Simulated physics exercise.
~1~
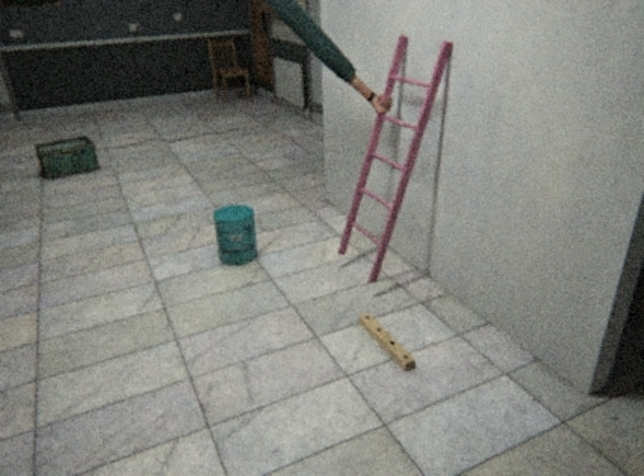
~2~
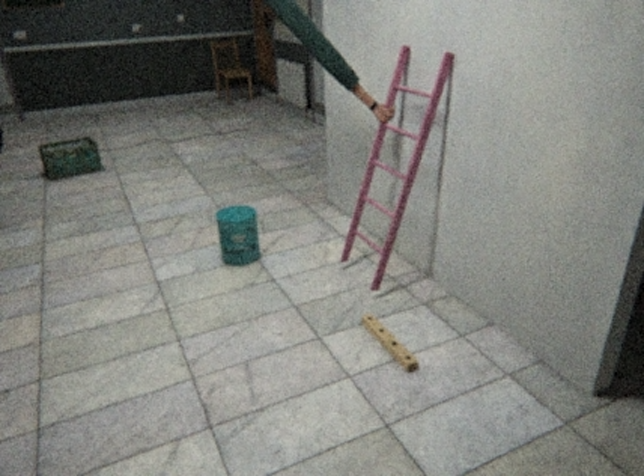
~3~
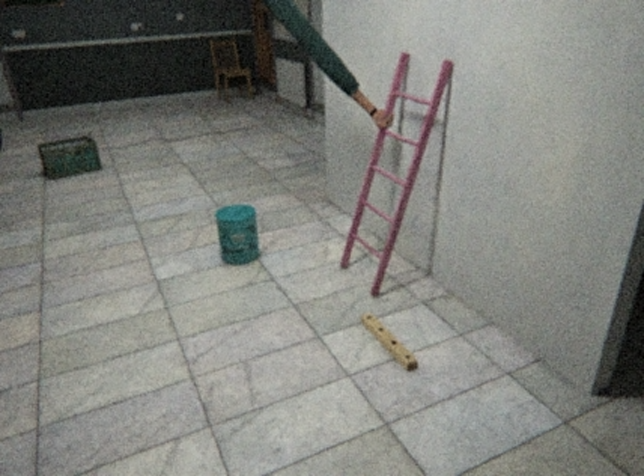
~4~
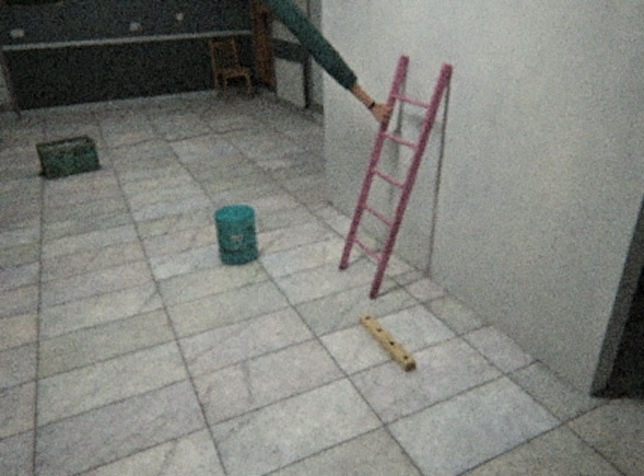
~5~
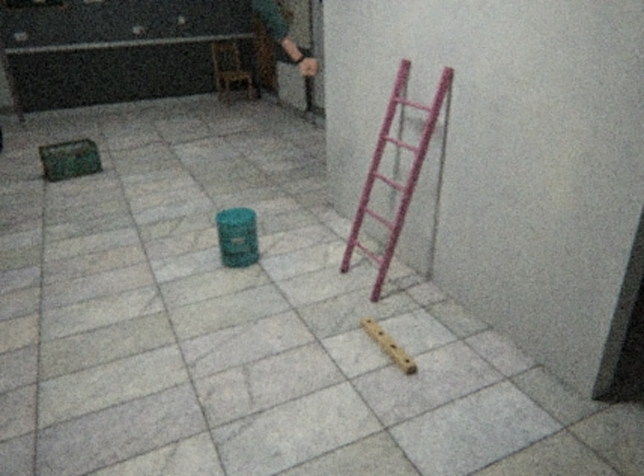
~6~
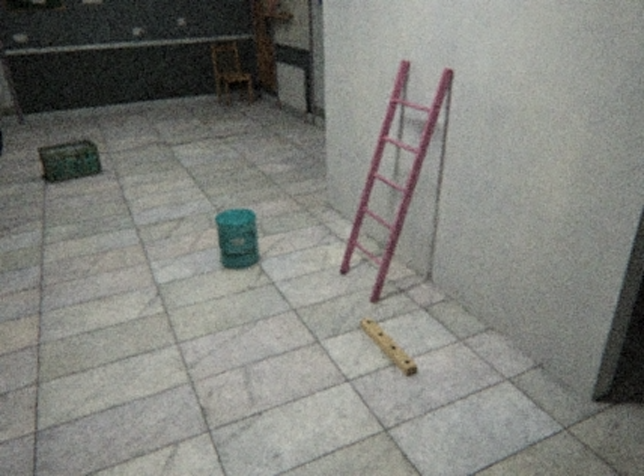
A pink ladder-like gate leans at a slant against a pale wall on the right, held near its top by a hand in a dark green sleeve, seen from slightly above by a gently swaying camera. On the tiled floor, a yellowish strip of wood lies in front of it, a turquoise pail stands to its left, and a green crate and wooden chair sit farther back. The hand eases the gate slightly down, its feet shifting a little. Then the hand lets go and withdraws toward the upper left. The gate stays leaning, with everything around it still.
